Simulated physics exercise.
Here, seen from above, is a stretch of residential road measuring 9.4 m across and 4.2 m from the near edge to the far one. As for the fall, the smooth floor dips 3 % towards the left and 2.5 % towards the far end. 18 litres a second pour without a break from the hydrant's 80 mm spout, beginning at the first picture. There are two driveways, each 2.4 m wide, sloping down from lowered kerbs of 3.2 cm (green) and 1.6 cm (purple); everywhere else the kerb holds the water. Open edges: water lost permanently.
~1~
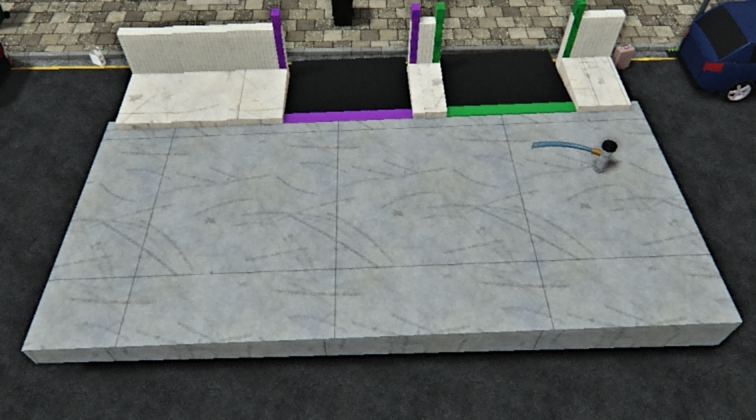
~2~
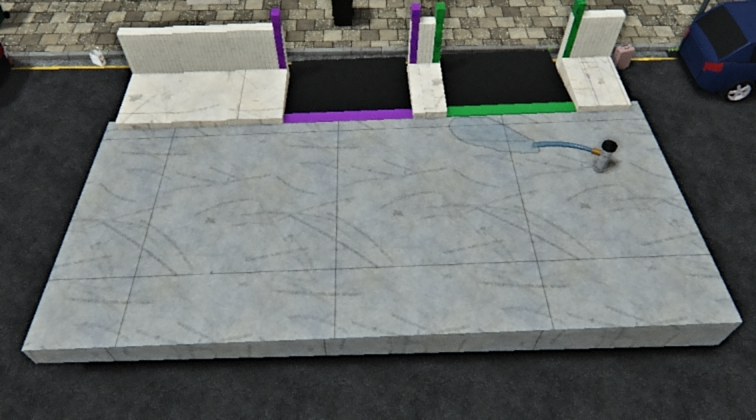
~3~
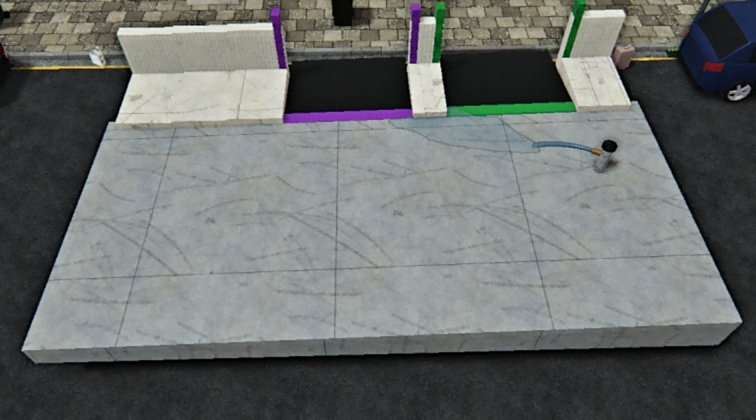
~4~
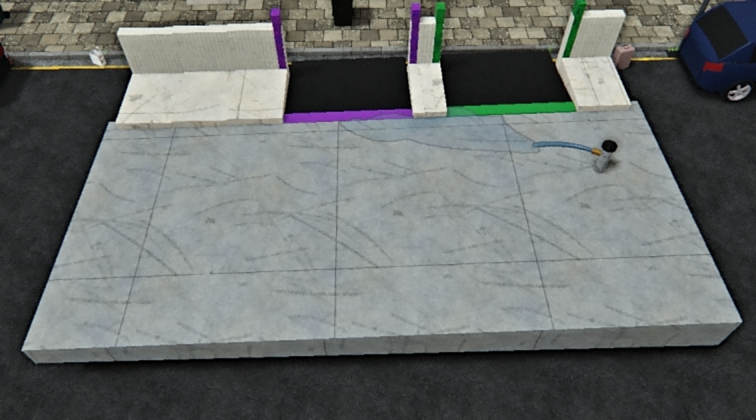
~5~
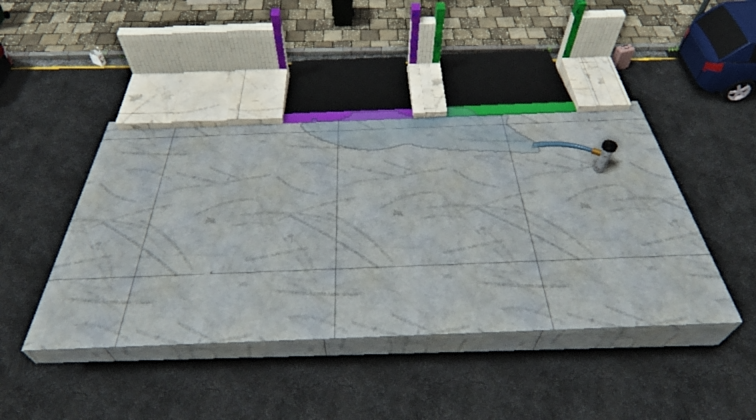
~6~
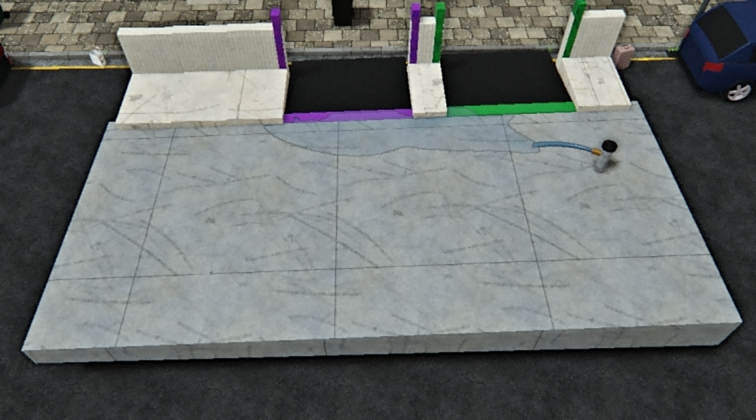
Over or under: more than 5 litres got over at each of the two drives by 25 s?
In the end the green driveway is going to beat the set figure, the purple driveway is going to beat the set figure.
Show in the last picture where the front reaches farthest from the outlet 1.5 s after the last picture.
(206, 133).
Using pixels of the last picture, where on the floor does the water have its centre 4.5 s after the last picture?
Centre of water: Approx. (313, 139).
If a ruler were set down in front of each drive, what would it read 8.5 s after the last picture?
Reading (cm) - green: 2.0; purple: 2.5.
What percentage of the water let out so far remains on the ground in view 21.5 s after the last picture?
Roughly 26 per cent.
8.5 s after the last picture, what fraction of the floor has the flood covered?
About 15 percent.
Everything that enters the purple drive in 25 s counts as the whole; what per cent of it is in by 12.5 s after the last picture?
By that time around 55 per cent is in.
Then, 1.5 s after the last picture water covers 10 % of the floor and is deepest (4 cm) near (433, 124); green driveway 1.8 cm at the lowered kerb, 10 L in, purple driveway 2.4 cm at the lowered kerb, 3 L in.
Then, 4.5 s after the last picture water covers 15 % of the floor and is deepest (4 cm) near (433, 124); green driveway 1.8 cm at the lowered kerb, 19 L in, purple driveway 2.4 cm at the lowered kerb, 9 L in.
Then, 8.5 s after the last picture water covers 15 % of the floor and is deepest (4 cm) near (433, 124); green driveway 1.9 cm at the lowered kerb, 31 L in, purple driveway 2.4 cm at the lowered kerb, 17 L in.
Then, 12.5 s after the last picture water covers 15 % of the floor and is deepest (4 cm) near (433, 124); green driveway 1.9 cm at the lowered kerb, 43 L in, purple driveway 2.4 cm at the lowered kerb, 25 L in.
Then, 21.5 s after the last picture water covers 15 % of the floor and is deepest (4 cm) near (433, 124); green driveway 1.9 cm at the lowered kerb, 70 L in, purple driveway 2.4 cm at the lowered kerb, 44 L in.
